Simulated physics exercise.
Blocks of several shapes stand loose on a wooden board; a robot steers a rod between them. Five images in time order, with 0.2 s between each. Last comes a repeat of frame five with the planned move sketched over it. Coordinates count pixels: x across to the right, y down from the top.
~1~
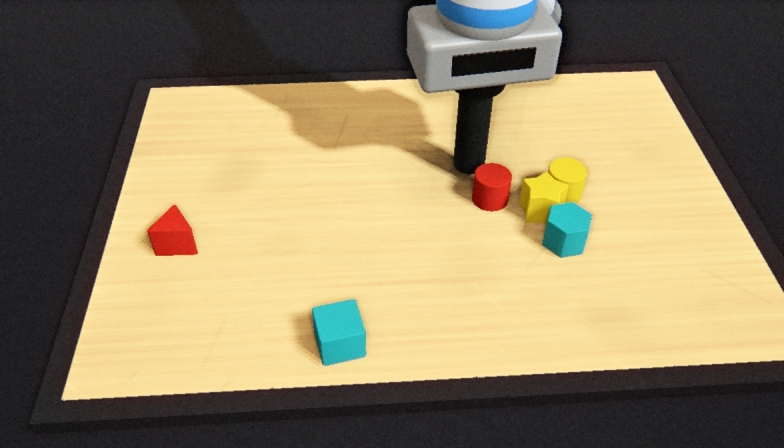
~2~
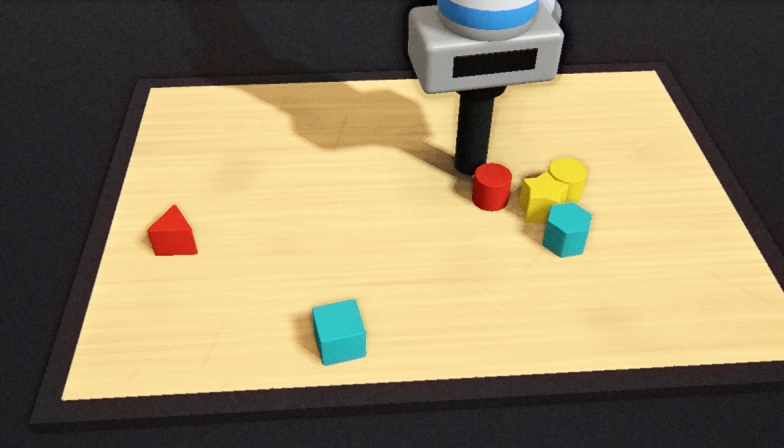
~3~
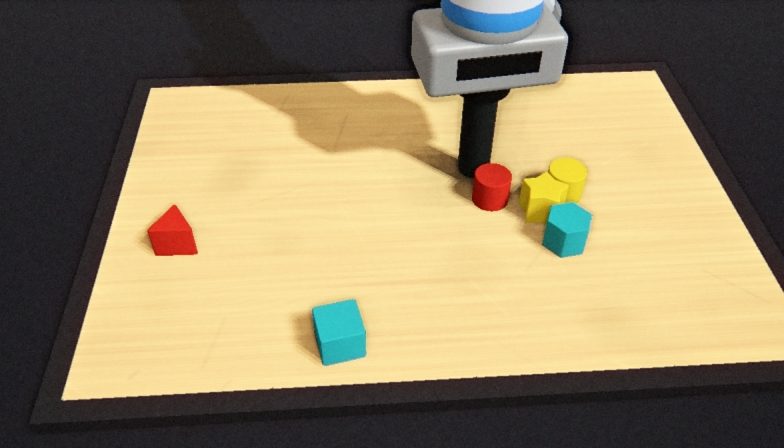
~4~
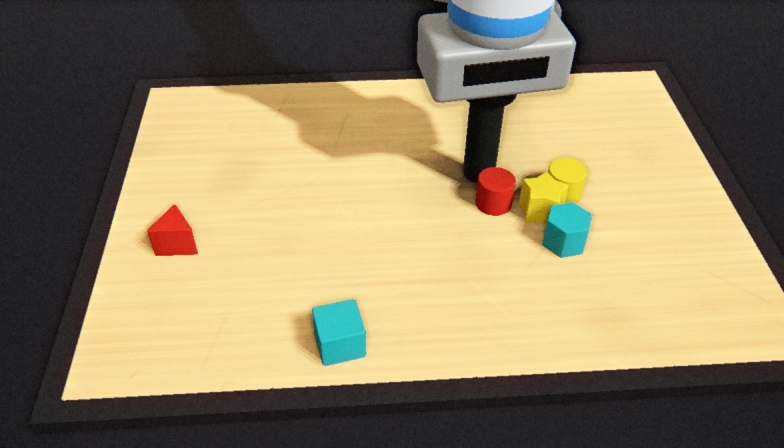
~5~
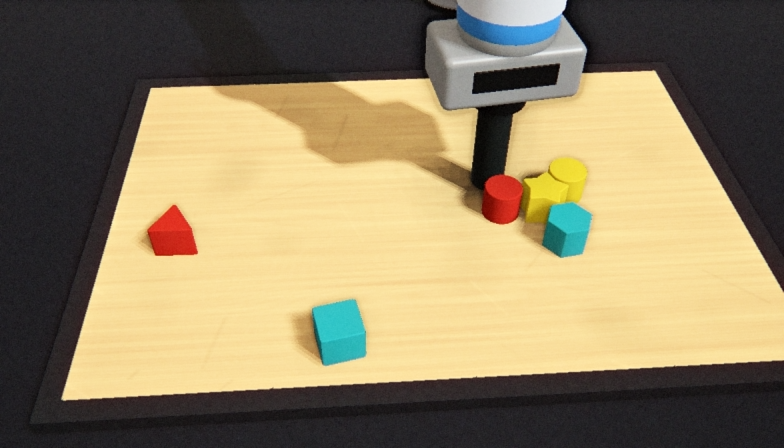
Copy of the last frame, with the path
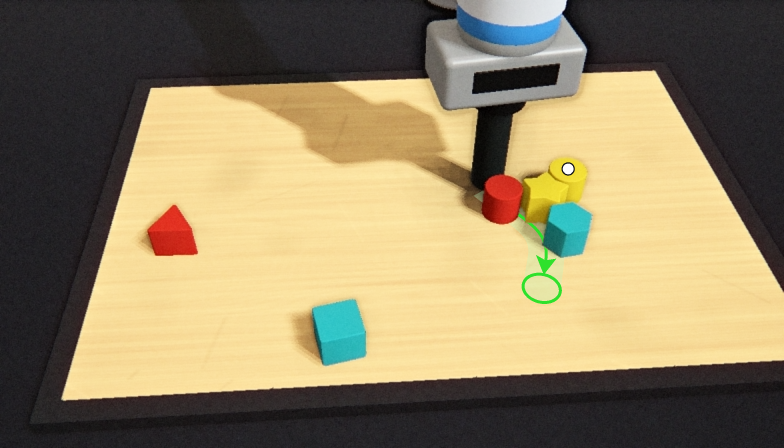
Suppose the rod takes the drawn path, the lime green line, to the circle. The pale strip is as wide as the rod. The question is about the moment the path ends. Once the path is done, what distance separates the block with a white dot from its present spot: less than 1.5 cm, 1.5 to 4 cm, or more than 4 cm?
Covers under 1.5 cm.
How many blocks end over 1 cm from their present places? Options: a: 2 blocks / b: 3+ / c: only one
It's b.
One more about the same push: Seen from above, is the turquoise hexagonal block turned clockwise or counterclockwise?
If we look at it from overhead, the turquoise hexagonal block pivots clockwise.
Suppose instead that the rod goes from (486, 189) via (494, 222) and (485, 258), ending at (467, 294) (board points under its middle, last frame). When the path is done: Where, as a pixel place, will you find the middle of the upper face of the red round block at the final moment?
The middle of the upper face of the red round block will lie at about (531, 232) in the picture.
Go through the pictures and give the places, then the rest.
In the first picture, rod's lower end (469, 165); red round block (493, 174); yellow star (546, 186); yellow round block (568, 169); turquoise hexagonal block (570, 217).
In the second picture, rod (470, 166); blocks still.
In the third picture, rod (473, 169); blocks still.
In the fourth picture, rod (479, 175); red round block (497, 178).
In the fifth picture, rod (487, 182); red round block (504, 186); yellow star (546, 186); yellow round block (568, 169); turquoise hexagonal block (570, 217).
Drawn move, from (486, 189) by way of (520, 216) and (546, 249) to (542, 288); the dot is on the yellow round block.
The first path, step by step. One third of the way, rod (522, 209); red round block (522, 216); yellow star (567, 193), turned 35° anticlockwise; turquoise hexagonal block (582, 224), turned 15° clockwise.
Two thirds of the way, rod (548, 242); red round block (523, 240); yellow star (578, 197), turned 75° anticlockwise; turquoise hexagonal block (593, 229), turned 50° clockwise.
At the end, rod (543, 281); red round block (507, 257); yellow star (578, 197), turned 75° anticlockwise; yellow round block still; turquoise hexagonal block (593, 229), turned 50° clockwise.
